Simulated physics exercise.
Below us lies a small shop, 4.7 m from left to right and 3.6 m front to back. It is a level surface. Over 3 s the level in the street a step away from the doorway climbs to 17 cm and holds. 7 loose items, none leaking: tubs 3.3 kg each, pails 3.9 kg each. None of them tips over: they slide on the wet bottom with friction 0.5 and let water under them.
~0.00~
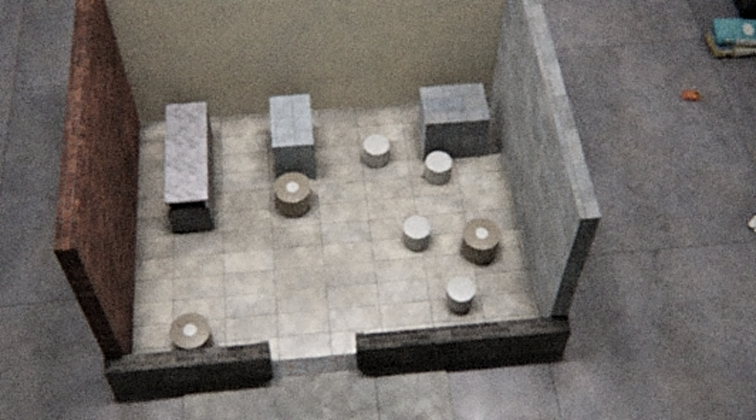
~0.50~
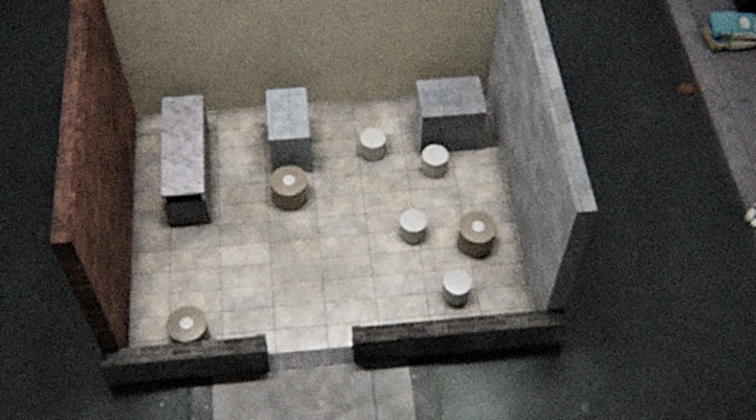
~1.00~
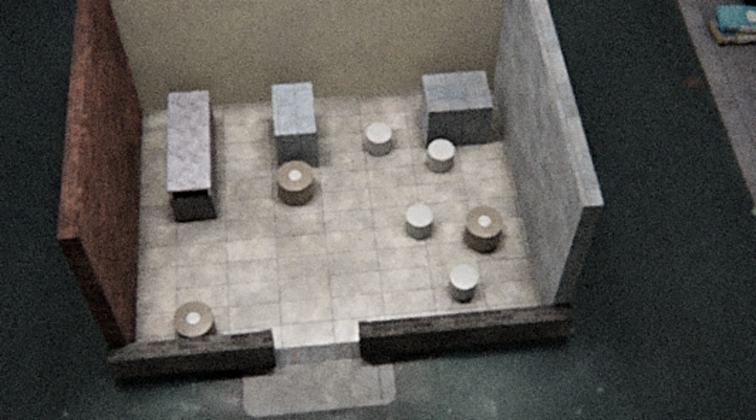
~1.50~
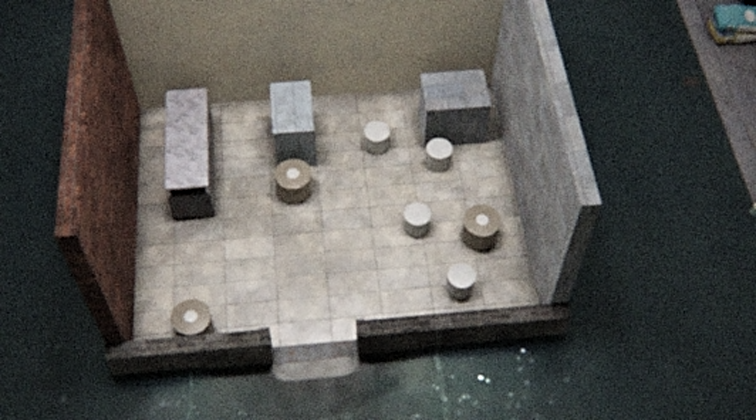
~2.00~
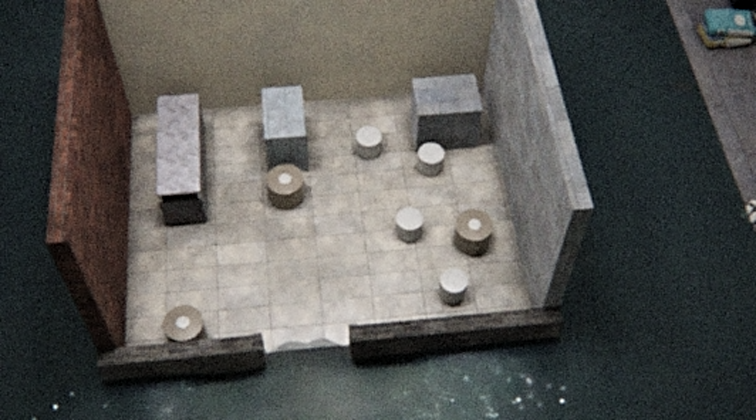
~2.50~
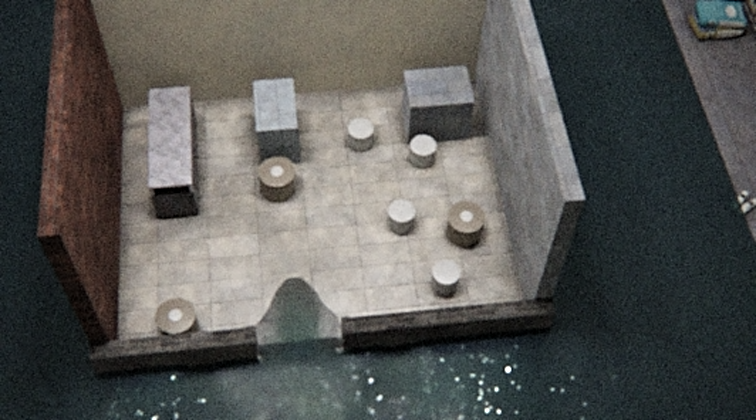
A small, roofless shop with a pale tiled floor is seen from high above its open front. Four white and three tan round containers stand among grey blocks, between a reddish wall on the left and a grey one on the right. As the view sways slightly, dark water spreads over the grey ground outside, glints near the front, and pushes a rounded tongue through the doorway while the containers stay put.
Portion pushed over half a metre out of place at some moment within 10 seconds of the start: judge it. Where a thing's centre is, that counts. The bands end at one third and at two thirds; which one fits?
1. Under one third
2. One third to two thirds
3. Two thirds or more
1.
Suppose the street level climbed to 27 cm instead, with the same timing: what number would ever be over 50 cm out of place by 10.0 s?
The count would be 6.
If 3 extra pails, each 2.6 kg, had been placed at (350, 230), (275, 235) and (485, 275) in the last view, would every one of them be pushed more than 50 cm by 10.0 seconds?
The three, in order: Larger, larger, smaller shift.
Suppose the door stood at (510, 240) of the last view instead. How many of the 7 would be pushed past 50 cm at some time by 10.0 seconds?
You'd get 5 in that case.
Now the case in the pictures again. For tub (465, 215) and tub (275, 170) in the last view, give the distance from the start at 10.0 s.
Respectively 0 and 140 cm.
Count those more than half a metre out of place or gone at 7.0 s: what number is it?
2.
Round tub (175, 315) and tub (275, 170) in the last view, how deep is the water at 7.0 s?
I'd put it at 1 cm and 6 cm respectively.
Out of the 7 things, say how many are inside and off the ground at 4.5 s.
My tally comes to 1.
After 3.5 s 0 of 7 are over 50 cm from their spots; 0 afloat.
After 4.5 s 0 of 7 are over 50 cm from their spots; 1 afloat.
After 7.0 s 2 of 7 are over 50 cm from their spots; 2 afloat.
After 10.0 s 2 of 7 are over 50 cm from their spots, and 2 have been at some point; 4 afloat.
